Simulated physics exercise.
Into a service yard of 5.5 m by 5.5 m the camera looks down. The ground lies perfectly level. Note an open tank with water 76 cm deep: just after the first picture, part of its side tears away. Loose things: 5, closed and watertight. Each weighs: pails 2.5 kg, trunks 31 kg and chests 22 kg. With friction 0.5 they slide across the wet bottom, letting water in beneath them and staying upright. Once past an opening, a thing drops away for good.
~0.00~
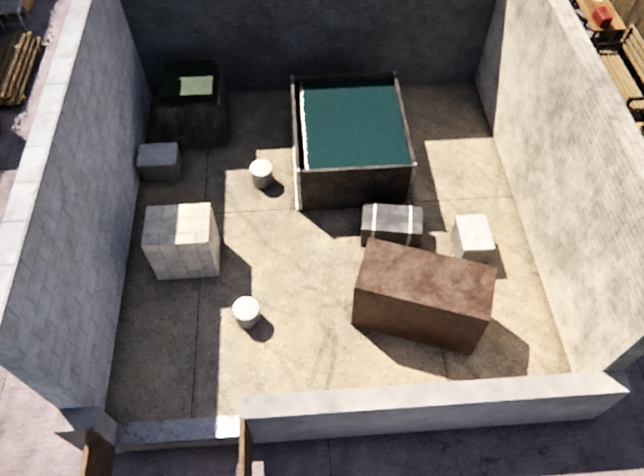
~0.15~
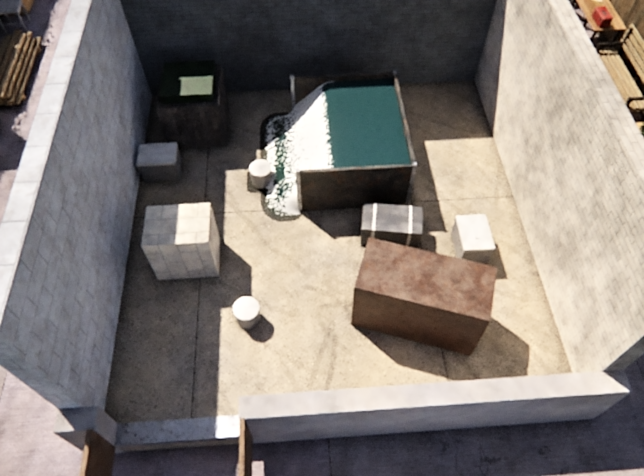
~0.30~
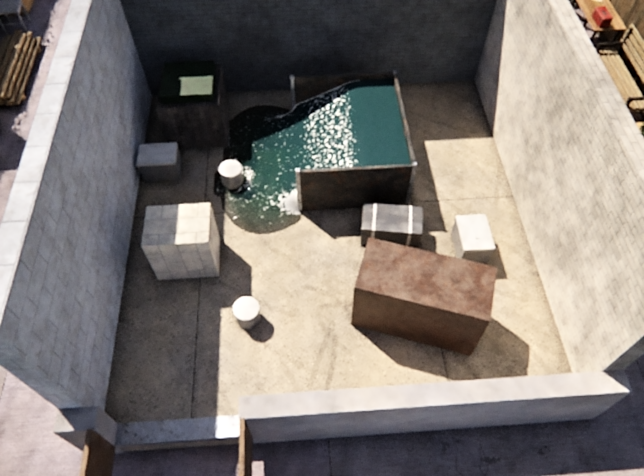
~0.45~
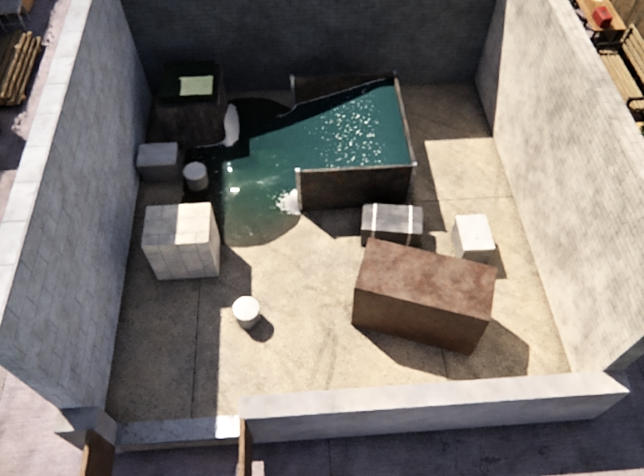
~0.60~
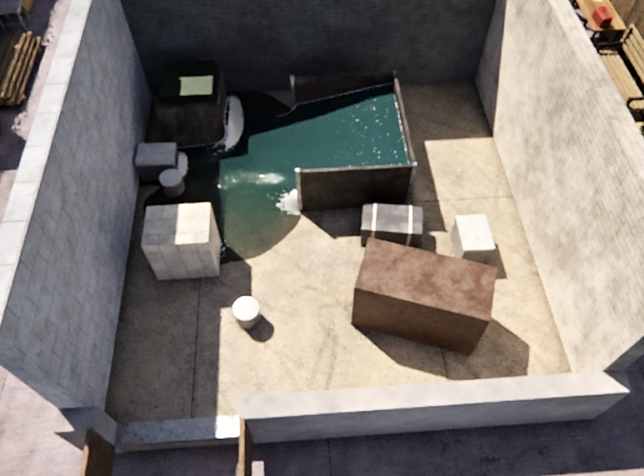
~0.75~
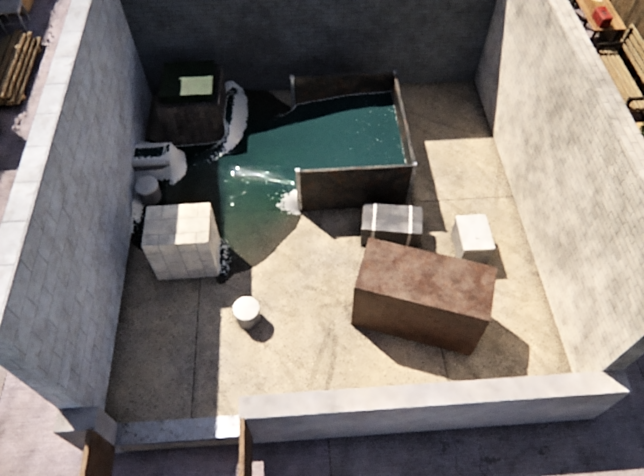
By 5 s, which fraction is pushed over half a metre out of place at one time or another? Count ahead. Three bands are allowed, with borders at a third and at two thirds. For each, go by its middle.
That would be from a third to two thirds of them.
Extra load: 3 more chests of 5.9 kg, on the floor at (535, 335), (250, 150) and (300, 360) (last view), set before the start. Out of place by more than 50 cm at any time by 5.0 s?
Respectively: Doesn't reach it; tops it; tops it.
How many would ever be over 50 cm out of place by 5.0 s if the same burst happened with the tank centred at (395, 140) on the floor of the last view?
The answer would then be 3.
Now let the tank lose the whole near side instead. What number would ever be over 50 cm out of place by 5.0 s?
You'd get 3 in that case.
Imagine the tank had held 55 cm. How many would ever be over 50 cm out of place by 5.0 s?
Then it comes to 3.
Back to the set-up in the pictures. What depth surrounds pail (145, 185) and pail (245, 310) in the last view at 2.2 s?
I'd estimate 10 cm for the first and 2 cm for the second.
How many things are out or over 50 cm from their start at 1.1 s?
The answer is 1.
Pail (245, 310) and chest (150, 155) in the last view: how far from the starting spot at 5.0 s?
Distances: 120 cm; 80 cm.
After 1.1 s 1 of 5 are over 50 cm from their spots; 2 afloat.
After 2.2 s 2 of 5 are over 50 cm from their spots; 2 afloat.
After 3.5 s 2 of 5 are over 50 cm from their spots; 2 afloat.
After 5.0 s 3 of 5 are over 50 cm from their spots, and 3 have been at some point; 2 afloat.
